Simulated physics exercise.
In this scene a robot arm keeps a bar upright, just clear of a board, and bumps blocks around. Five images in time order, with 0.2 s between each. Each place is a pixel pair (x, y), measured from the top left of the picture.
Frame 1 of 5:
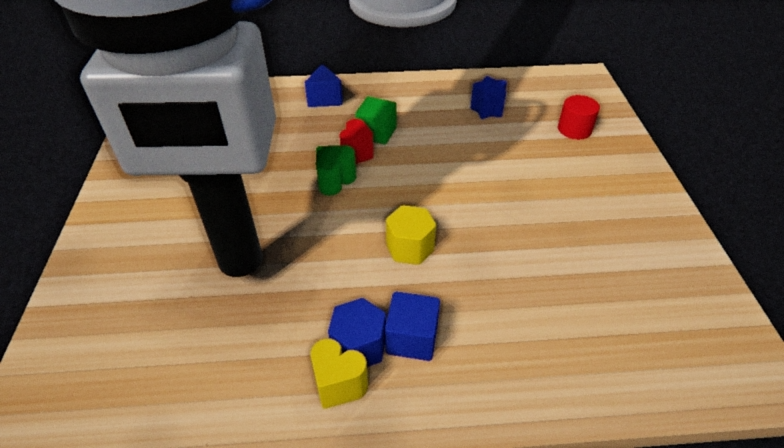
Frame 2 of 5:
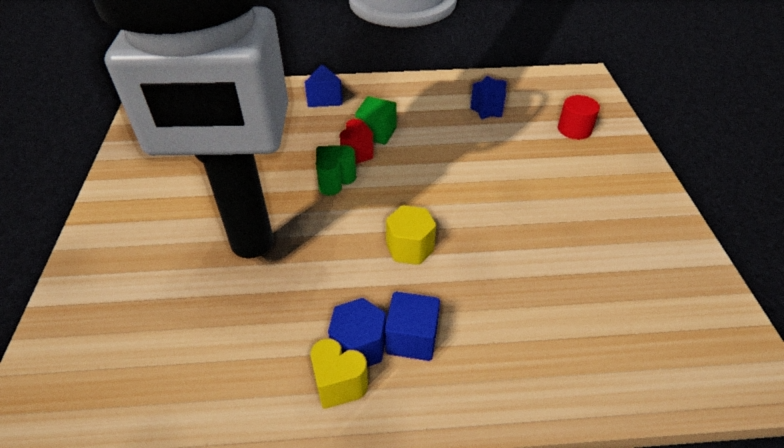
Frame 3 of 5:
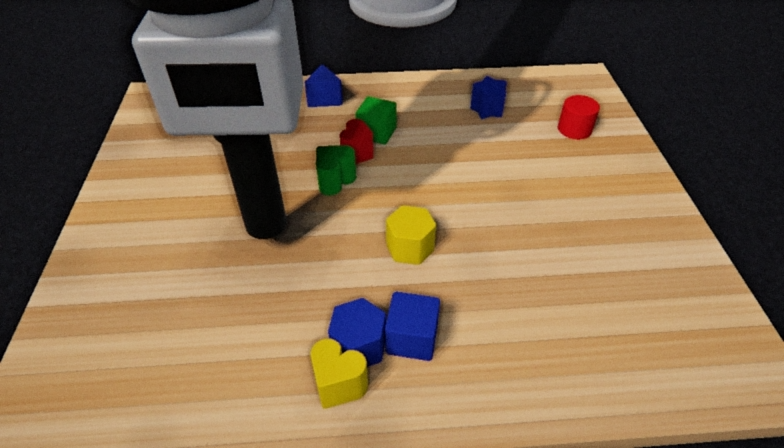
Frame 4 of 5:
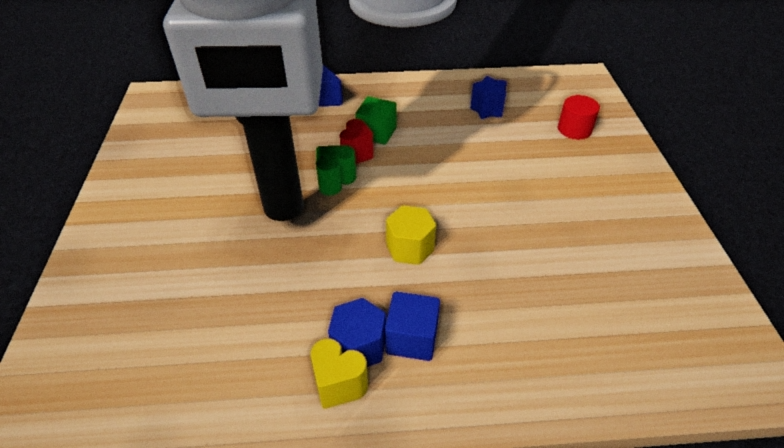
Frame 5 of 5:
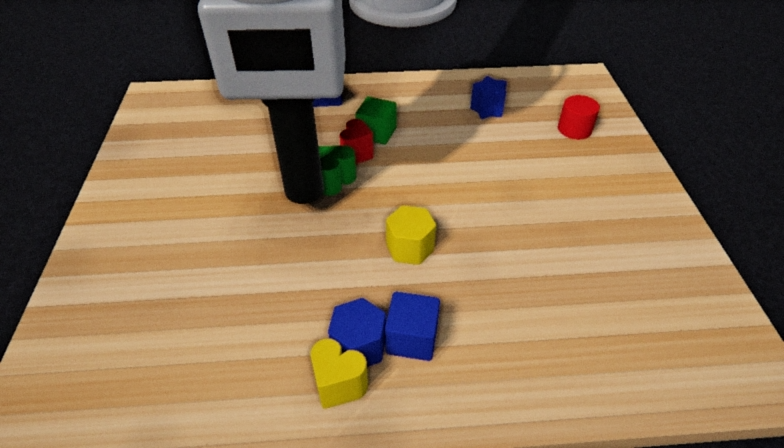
We see a gray robotic arm with a black bar move steadily up and to the right over a wooden board of colored blocks, nearing the green heart-shaped block and covering the blue triangular piece, while the blocks stay still.
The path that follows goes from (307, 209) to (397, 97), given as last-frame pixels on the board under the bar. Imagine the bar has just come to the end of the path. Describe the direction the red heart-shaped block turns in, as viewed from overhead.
Verdict: Counterclockwise.
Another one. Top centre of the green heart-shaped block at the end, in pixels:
It should be at about (394, 118).
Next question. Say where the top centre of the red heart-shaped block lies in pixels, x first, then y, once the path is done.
Expect it around (419, 106).
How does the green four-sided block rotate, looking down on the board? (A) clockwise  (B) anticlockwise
Letter A.
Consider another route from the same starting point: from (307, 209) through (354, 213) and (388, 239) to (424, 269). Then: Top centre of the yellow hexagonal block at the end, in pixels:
I'd expect the centre of its top face to be at (472, 254).
On the path given first. One third of the way, bar (340, 148); green heart-shaped block (377, 130), turned 60° clockwise; red heart-shaped block (389, 112), turned 65° anticlockwise; green four-sided block (385, 95), turned 20° anticlockwise.
Two thirds of the way, bar (371, 111); green heart-shaped block (394, 118); red heart-shaped block (420, 106), turned 80° anticlockwise; green four-sided block (395, 87), turned 20° anticlockwise.
At the end, bar (397, 79); blue triangular piece not moved; green heart-shaped block (394, 118), turned 165° clockwise; red heart-shaped block (419, 106), turned 80° anticlockwise; green four-sided block (428, 69), turned 55° clockwise.
